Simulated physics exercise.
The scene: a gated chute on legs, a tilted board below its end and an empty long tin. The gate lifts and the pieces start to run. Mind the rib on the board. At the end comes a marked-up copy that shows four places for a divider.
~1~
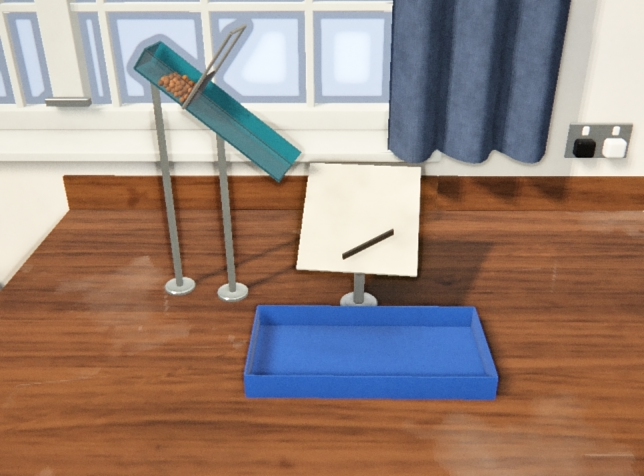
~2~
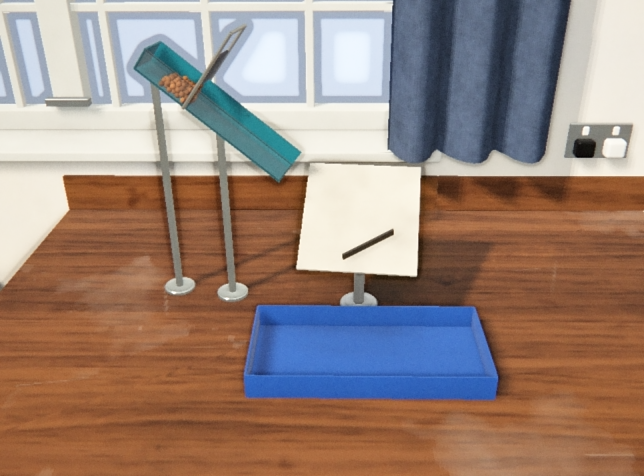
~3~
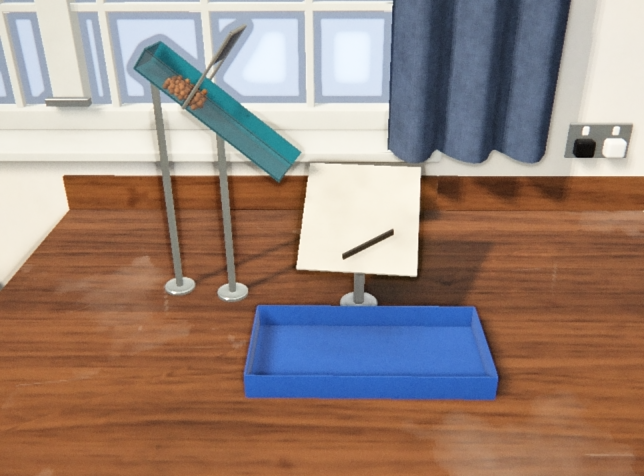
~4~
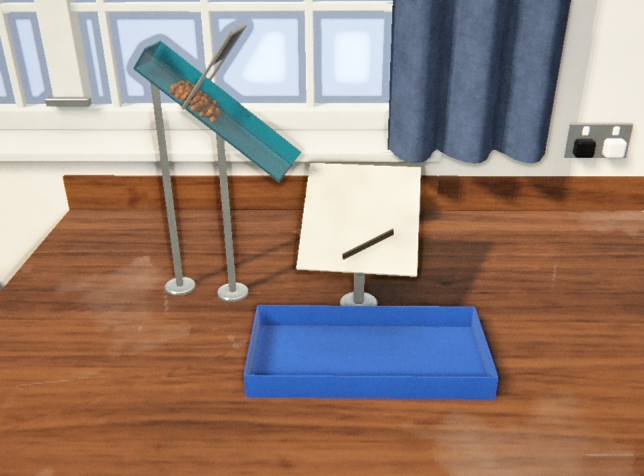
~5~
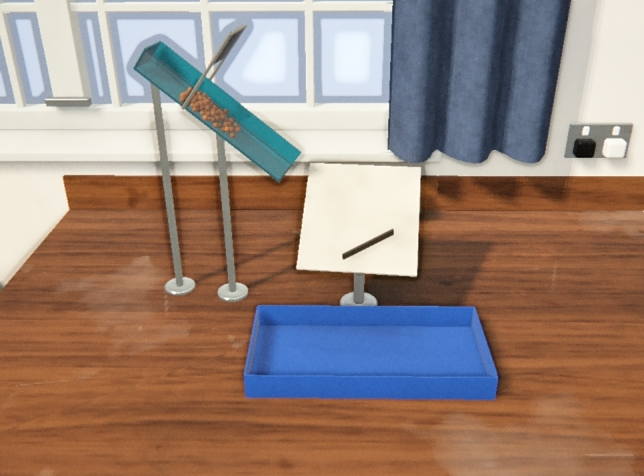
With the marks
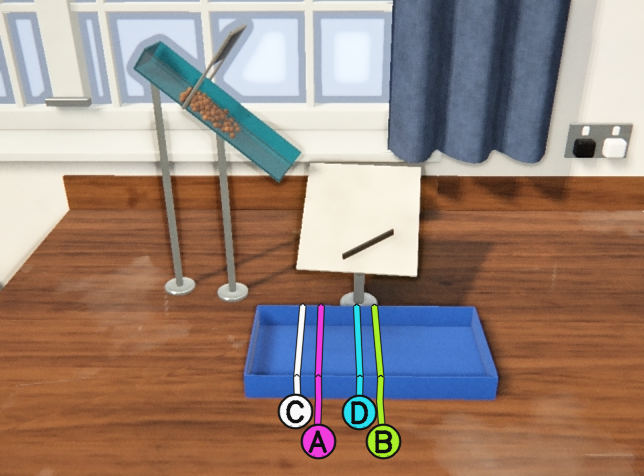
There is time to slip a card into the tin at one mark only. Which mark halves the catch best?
A.
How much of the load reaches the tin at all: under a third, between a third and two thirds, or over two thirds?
It is over two thirds.
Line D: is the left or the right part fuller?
Left.
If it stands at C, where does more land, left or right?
Right.
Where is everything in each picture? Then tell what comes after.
The first frame shows load behind the gate near (181, 84), cereal balls; lip of the chute near (284, 175), sloping fairly steeply.
The second frame shows middle of the board near (361, 216), tilted fairly steeply; middle of its low edge near (356, 272); of its high edge near (365, 165).
The third frame shows front corners of the tin near (245, 376) and (497, 378), empty; front of the load near (201, 106).
The fourth frame shows middle of the load near (196, 96); its front near (213, 120), close to a quarter of the way to the lip; rib from (394, 229) to (342, 255).
The fifth frame shows middle of the load near (209, 107); its front near (232, 136), close to half of the way to the lip.
On the marked copy, line A crosses the front rim at (318, 376); line B crosses the front rim at (380, 377); line C crosses the front rim at (296, 376); line D crosses the front rim at (359, 377).
If A is chosen, of what is caught, close to half on the left of the divider, close to half on the right.
If B is chosen, of what is caught, the bulk on the left of the divider, a small share on the right.
If C is chosen, of what is caught, a small share on the left of the divider, all but a few on the right.
If D is chosen, of what is caught, the bulk on the left of the divider, a small share on the right.
